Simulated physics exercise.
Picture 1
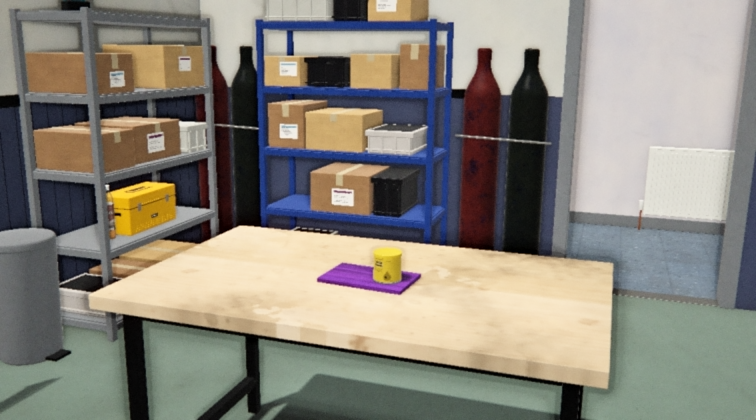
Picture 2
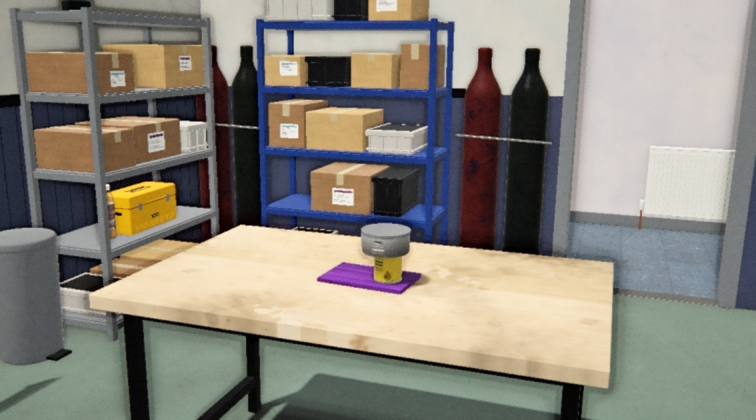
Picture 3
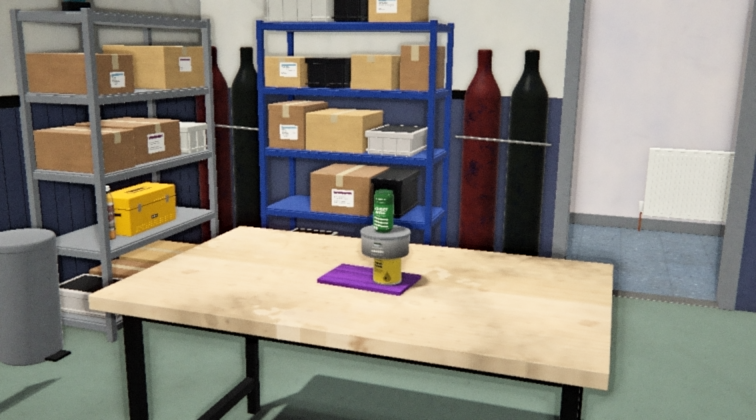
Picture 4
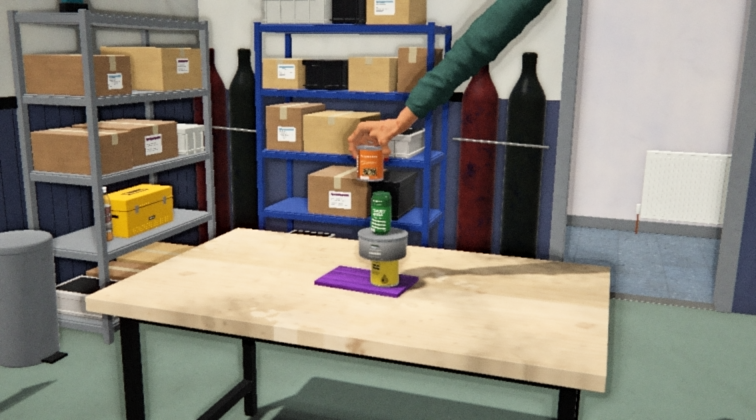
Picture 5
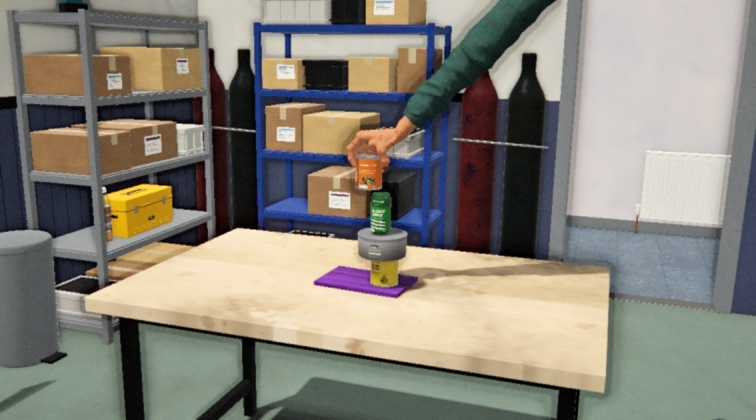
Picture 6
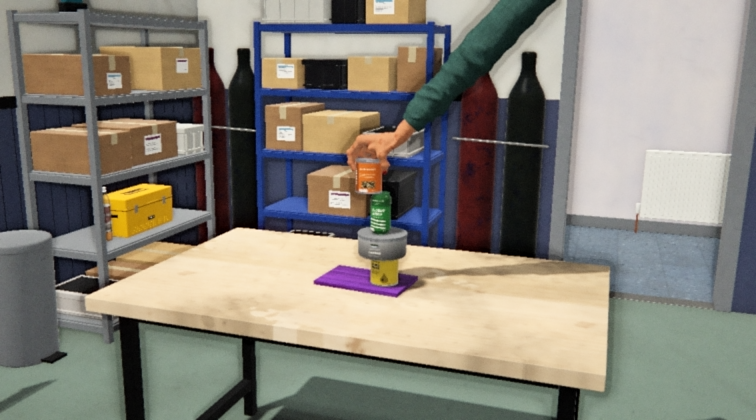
The footage shows a yellow can on a purple board on a table, then a grey tub and a green can stacked above it, before a hand lowers an orange pot onto the green can and keeps hold of it.
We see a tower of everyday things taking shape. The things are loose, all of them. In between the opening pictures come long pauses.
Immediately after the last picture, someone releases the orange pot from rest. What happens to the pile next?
The pile collapses.
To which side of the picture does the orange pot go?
It ends up further left.
Then, 0.50 s on from there, orange pot now fallen.
Then, 0.70 s on from there, things are still on the move.
In the end, fallen, orange pot; the other 4 unmoved. At the end, from the last picture's camera, orange pot near (227, 260). The pile gives way.
